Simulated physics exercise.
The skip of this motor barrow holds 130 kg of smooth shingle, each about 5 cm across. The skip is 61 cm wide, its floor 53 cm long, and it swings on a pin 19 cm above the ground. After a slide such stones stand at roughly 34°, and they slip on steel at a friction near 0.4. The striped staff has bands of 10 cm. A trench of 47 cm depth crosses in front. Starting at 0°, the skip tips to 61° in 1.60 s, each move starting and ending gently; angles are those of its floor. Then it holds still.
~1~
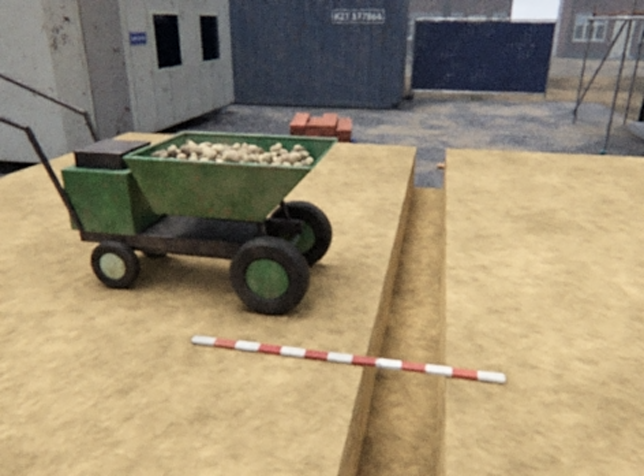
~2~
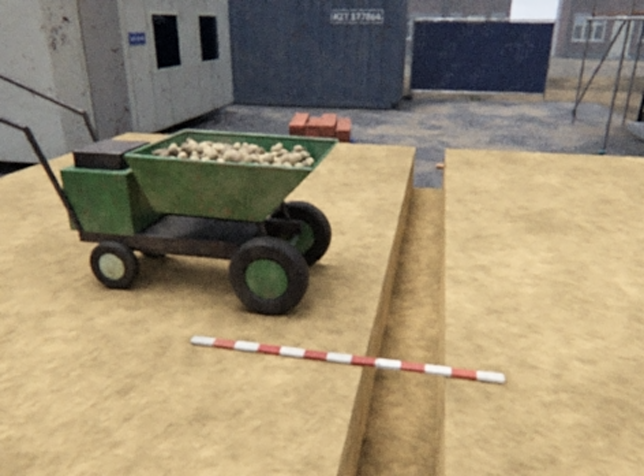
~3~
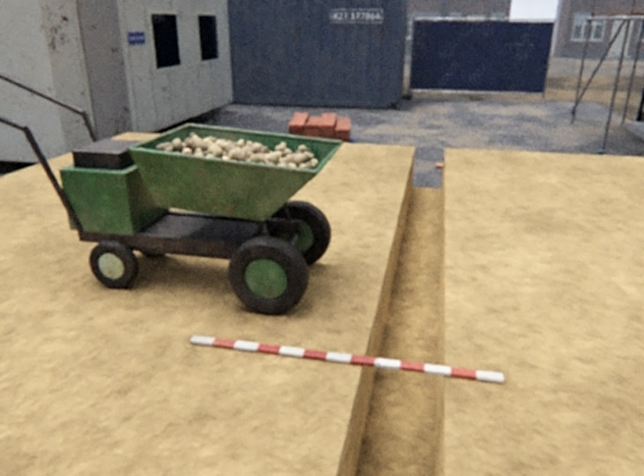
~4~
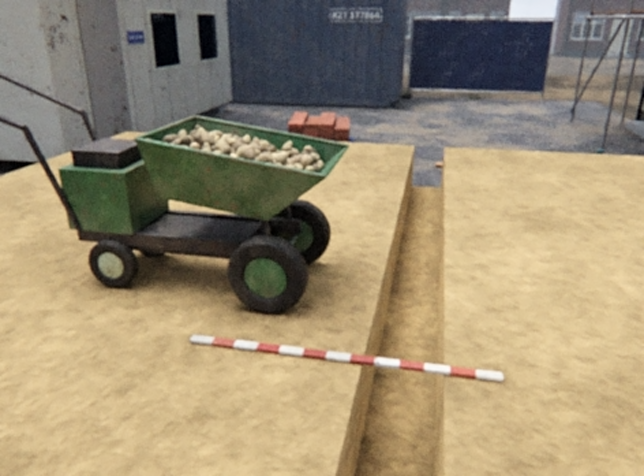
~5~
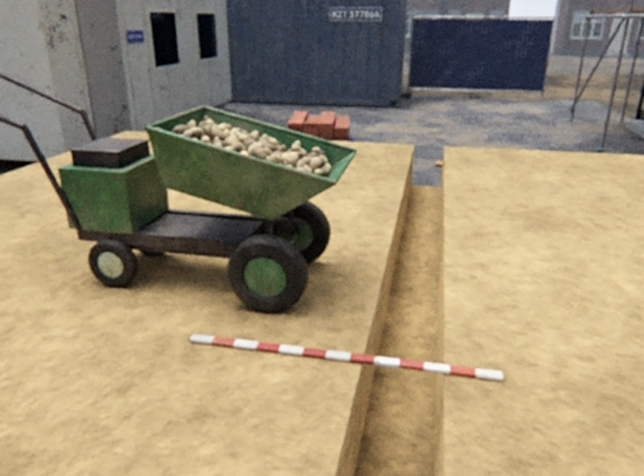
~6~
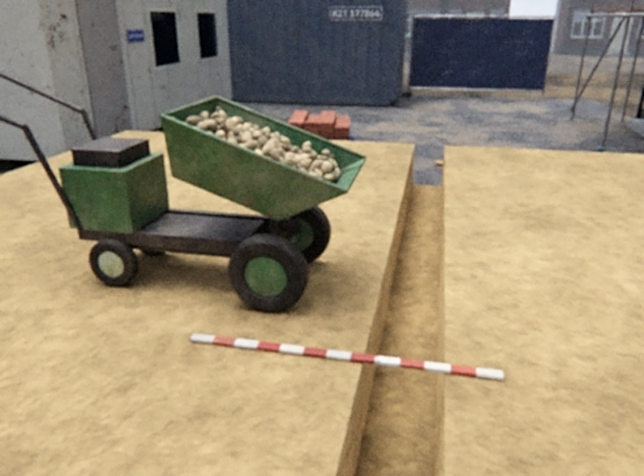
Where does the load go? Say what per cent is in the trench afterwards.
Some 73 per cent of it.
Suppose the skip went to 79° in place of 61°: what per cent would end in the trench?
It would be near 80 per cent.
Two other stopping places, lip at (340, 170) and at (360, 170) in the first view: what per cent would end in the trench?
Near 45 per cent from the first place, 25 from the second.
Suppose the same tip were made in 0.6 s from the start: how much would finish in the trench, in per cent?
It would be near 50 per cent.
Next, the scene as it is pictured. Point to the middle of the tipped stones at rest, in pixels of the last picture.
Their middle is at about (423, 359).
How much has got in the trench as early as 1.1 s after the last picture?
Some 35 per cent.
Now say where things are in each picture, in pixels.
In the first frame, the skip is at 0°, its lip at (311, 169); the top of the load is at (250, 153).
In the second frame, the skip is at 1°, its lip at (312, 170); the top of the load is at (239, 152).
In the third frame, lip at (317, 173), floor tilted 4°, highest stones at (203, 146).
In the fourth frame, lip at (325, 177), floor tilted 8°, highest stones at (203, 137).
In the fifth frame, lip at (335, 183), floor tilted 13°, highest stones at (206, 128).
In the sixth frame, the skip is at 19°, its lip at (347, 192); the top of the load is at (213, 119).
Then, 0.6 s after the last picture the floor is at 51°, 99 % in the skip, 1 % in the trench; the foremost stones are at (404, 239).
Then, 1.1 s after the last picture the floor is at 61°, 53 % in the skip, 34 % in the trench, 13 % past the trench; the foremost stones are at (504, 310).
Then, 1.4 s after the last picture the floor is at 61°, 25 % in the skip, 48 % in the trench, 27 % past the trench; the foremost stones are at (572, 298).
Then, 3.4 s after the last picture the floor is at 61°, 0 % in the skip, 73 % in the trench, 27 % past the trench; the foremost stones are at (620, 312).
